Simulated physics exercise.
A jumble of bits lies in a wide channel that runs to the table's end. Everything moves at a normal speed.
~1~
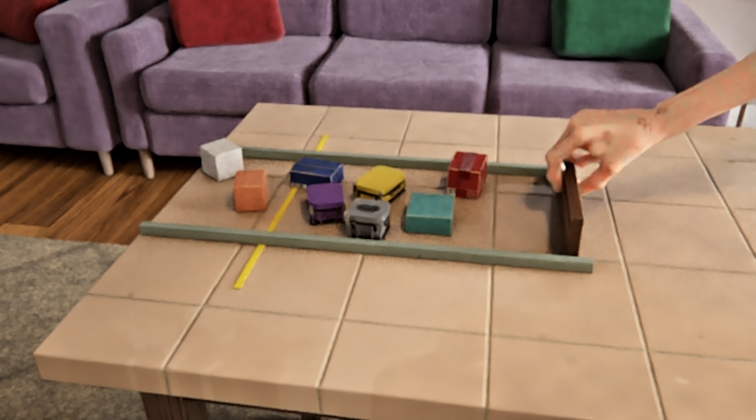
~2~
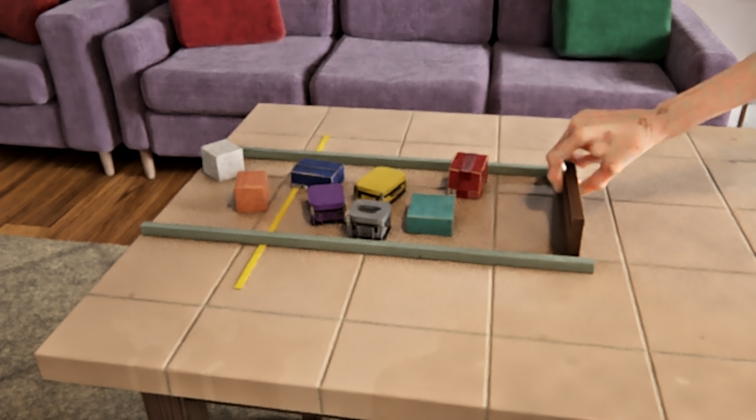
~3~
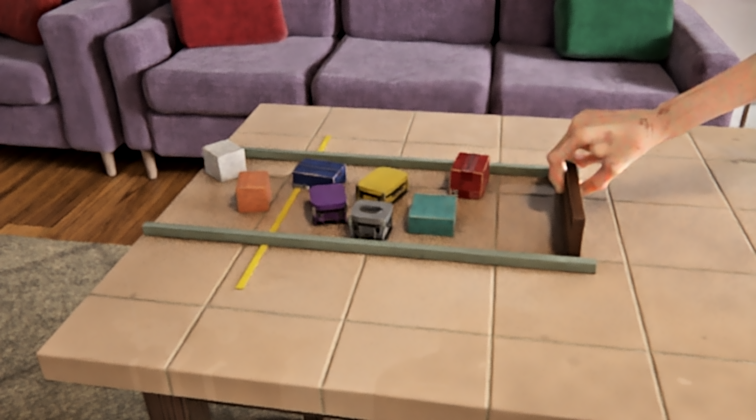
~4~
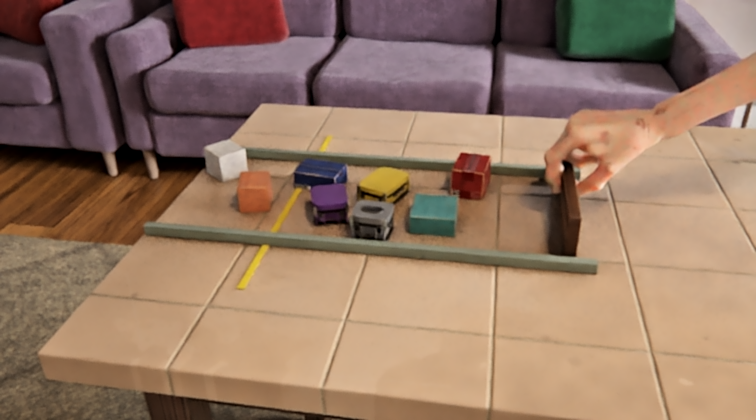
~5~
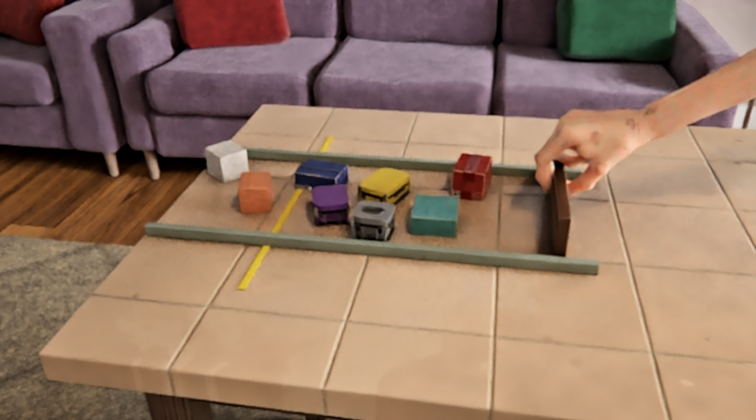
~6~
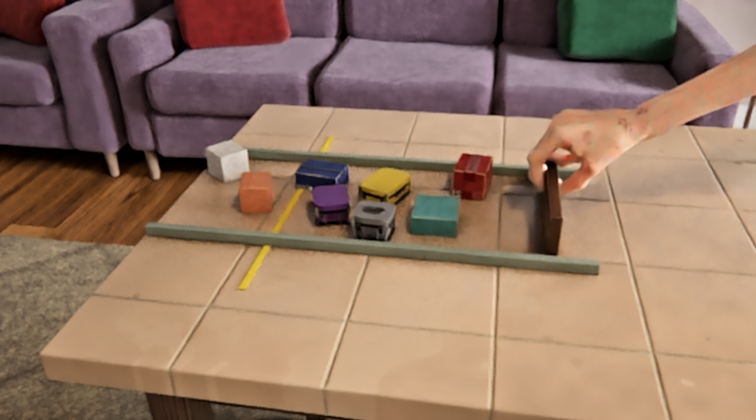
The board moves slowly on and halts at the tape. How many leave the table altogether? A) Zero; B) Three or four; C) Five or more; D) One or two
The answer is D.
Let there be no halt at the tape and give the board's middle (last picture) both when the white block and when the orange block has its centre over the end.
(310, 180) and (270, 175), roughly.
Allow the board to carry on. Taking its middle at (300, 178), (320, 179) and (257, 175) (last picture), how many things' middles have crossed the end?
1, 0 and 3.
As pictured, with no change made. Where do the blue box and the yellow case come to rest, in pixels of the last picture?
Final positions - blue box around (228, 163), yellow case around (256, 176).
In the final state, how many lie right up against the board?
The number is 2.
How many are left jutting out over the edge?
The total here is 0.
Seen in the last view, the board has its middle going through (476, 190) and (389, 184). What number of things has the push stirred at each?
One spot: 1. Other spot: 6.
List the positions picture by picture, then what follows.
In the first picture, white block (222, 160); orange block (251, 191); blue box (317, 175); board (568, 195); tape (290, 197).
In the second picture, orange block (252, 191); grey case (370, 221).
In the third picture, blue box (319, 176); board (570, 196).
In the fourth picture, white block (226, 161); red box (471, 176).
In the fifth picture, orange block (256, 192); turquoise block (435, 215).
In the sixth picture, white block (228, 161); orange block (257, 192); blue box (322, 177); board (550, 195); tape (296, 198).
A little later, none off yet; white block at rest near (228, 161); orange block at rest near (257, 192); blue box at rest near (322, 177).
Next, none off yet; white block at rest near (228, 161); orange block moving near (252, 191); blue box shifted about its own width near (292, 172).
When it is over, the number that fall off is one or two; down, white block.
